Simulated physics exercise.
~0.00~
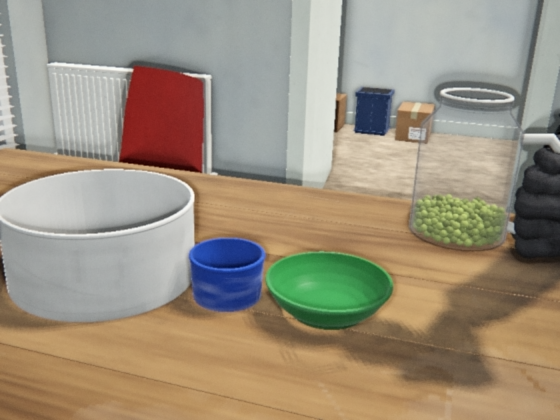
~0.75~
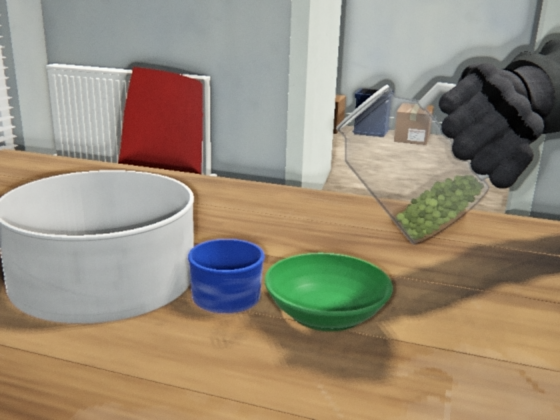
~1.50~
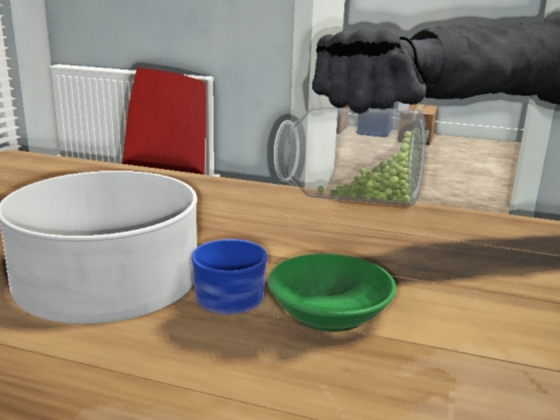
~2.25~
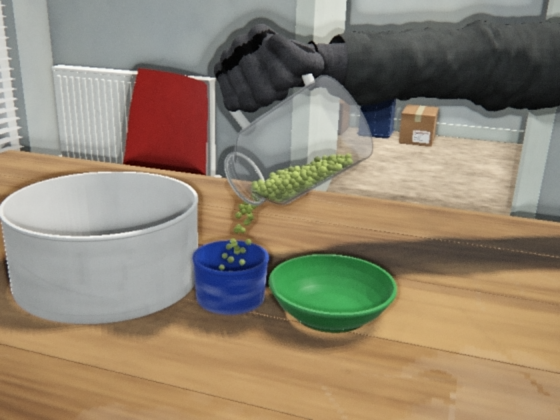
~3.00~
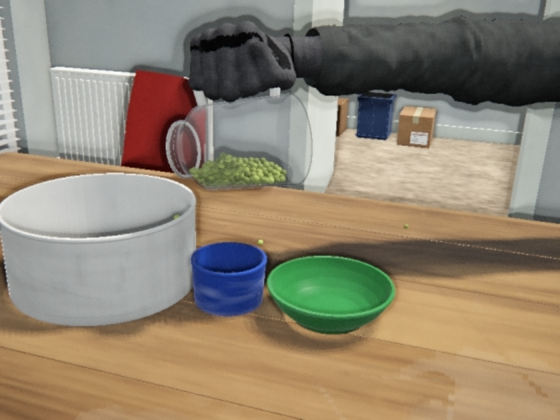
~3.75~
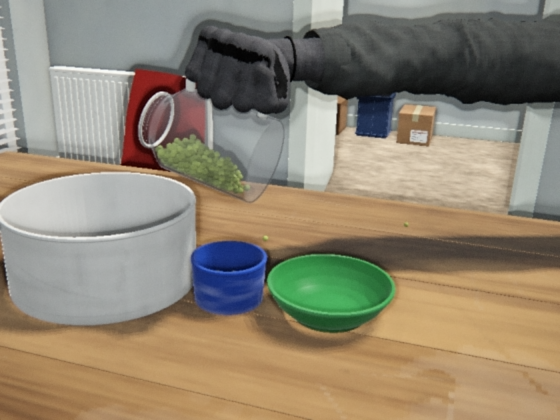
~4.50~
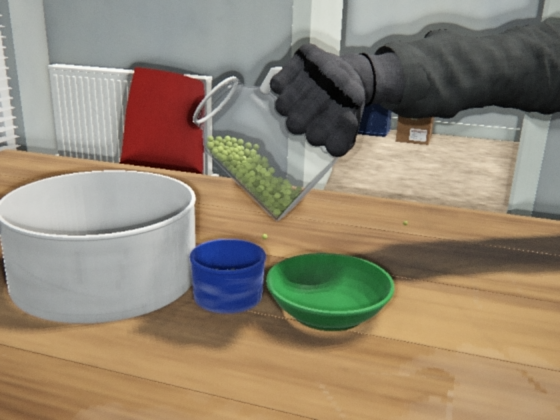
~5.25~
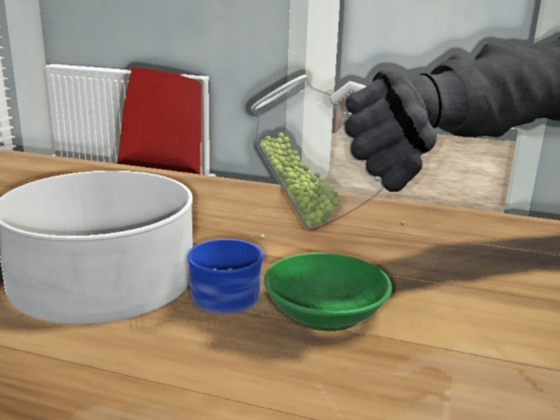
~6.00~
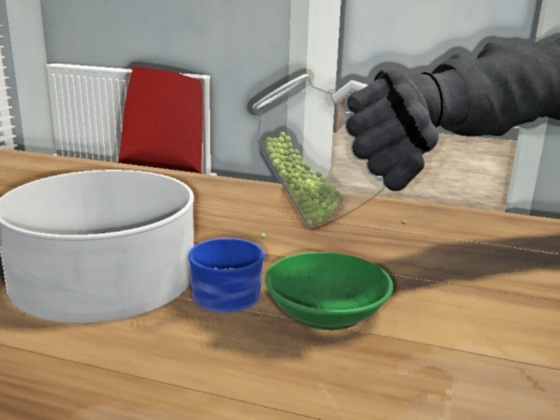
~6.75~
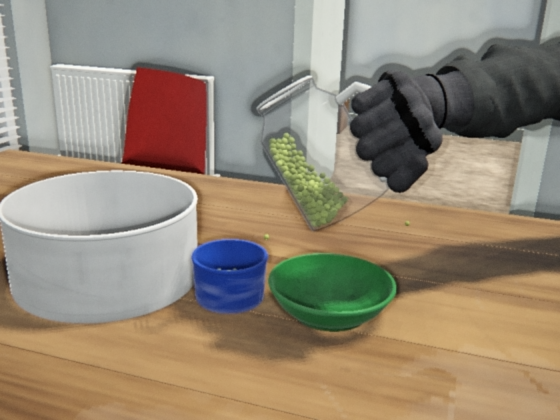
A black-gloved hand lifted a clear jar of green peas, carried it left over a wooden table and tipped some into a blue dish, then drew it back right and held it tilted above the green bowl, most peas still inside.
